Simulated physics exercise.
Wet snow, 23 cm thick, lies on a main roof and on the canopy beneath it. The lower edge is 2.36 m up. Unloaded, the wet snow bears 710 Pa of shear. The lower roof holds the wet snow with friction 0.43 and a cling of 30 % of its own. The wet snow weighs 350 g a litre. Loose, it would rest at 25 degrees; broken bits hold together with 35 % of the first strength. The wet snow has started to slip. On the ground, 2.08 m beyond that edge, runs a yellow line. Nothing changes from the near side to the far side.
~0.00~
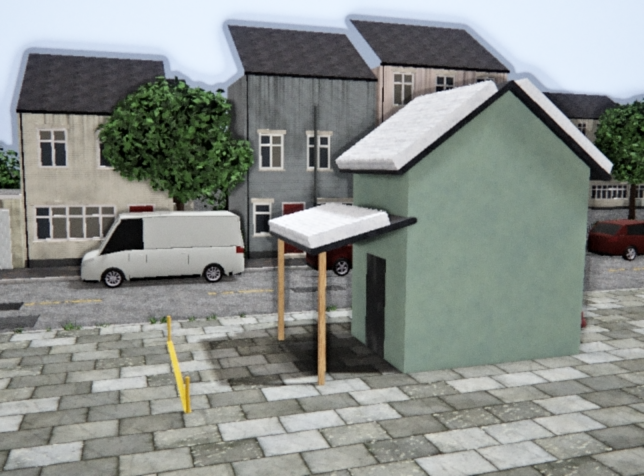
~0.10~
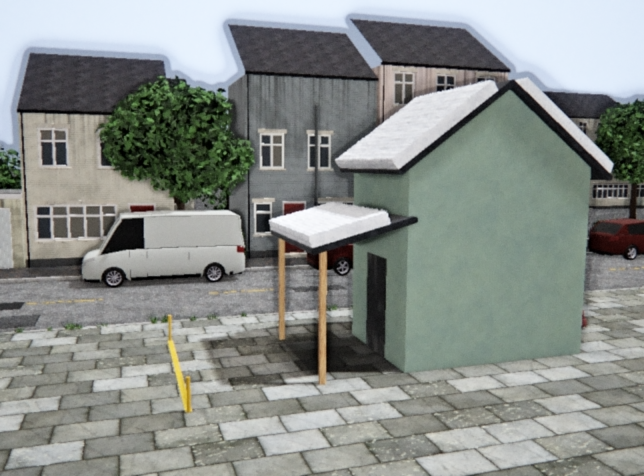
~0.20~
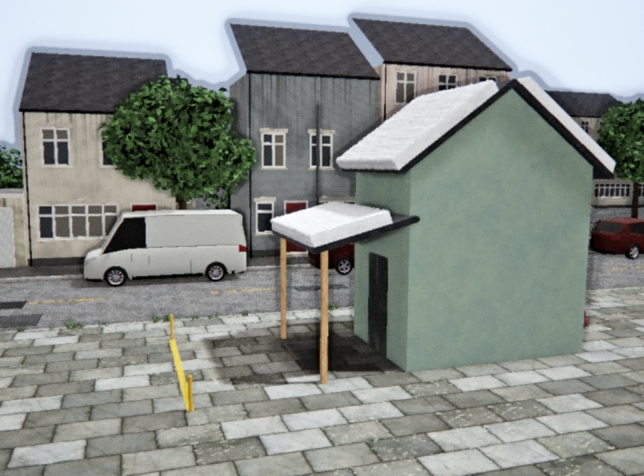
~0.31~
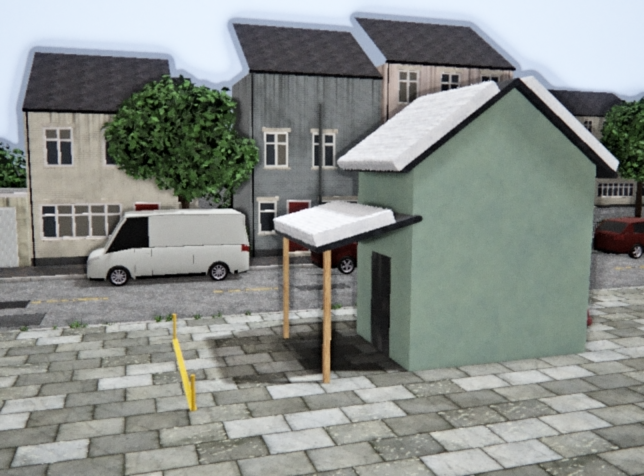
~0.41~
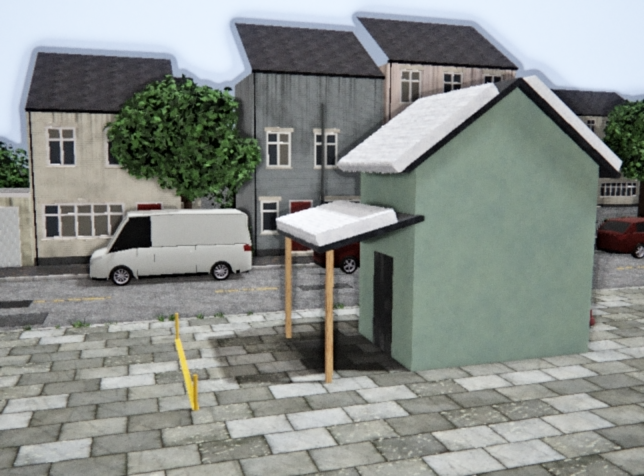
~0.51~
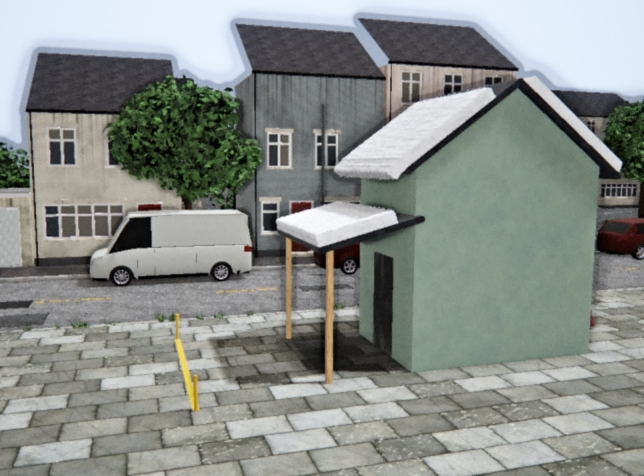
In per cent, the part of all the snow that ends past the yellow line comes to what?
Expect roughly 0 %.
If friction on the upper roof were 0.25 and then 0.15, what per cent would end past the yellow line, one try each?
In turn about 8 %, 12 %.
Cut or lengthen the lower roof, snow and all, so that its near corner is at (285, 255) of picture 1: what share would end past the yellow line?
Then about 0 %.
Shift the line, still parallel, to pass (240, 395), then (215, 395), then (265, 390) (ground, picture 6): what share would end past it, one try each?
In turn about 8 %, 3 %, 18 %.
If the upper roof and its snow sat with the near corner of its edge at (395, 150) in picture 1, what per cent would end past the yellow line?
Then about 8 %.
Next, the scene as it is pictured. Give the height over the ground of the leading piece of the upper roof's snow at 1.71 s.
Roughly 2.6 m.
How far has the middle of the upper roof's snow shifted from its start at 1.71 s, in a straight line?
Some 2.4 m.
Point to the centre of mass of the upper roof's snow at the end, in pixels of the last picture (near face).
At about (308, 305).
After 1.06 s, none is below the lower edge and 0 % is past the line.
After 1.71 s, none is below the lower edge and 0 % is past the line.
After 2.35 s, 32 % is below the lower edge and 0 % is past the line.
After 3.00 s, 46 % is below the lower edge and 0 % is past the line.
After 3.70 s, 46 % is below the lower edge and 0 % is past the line.
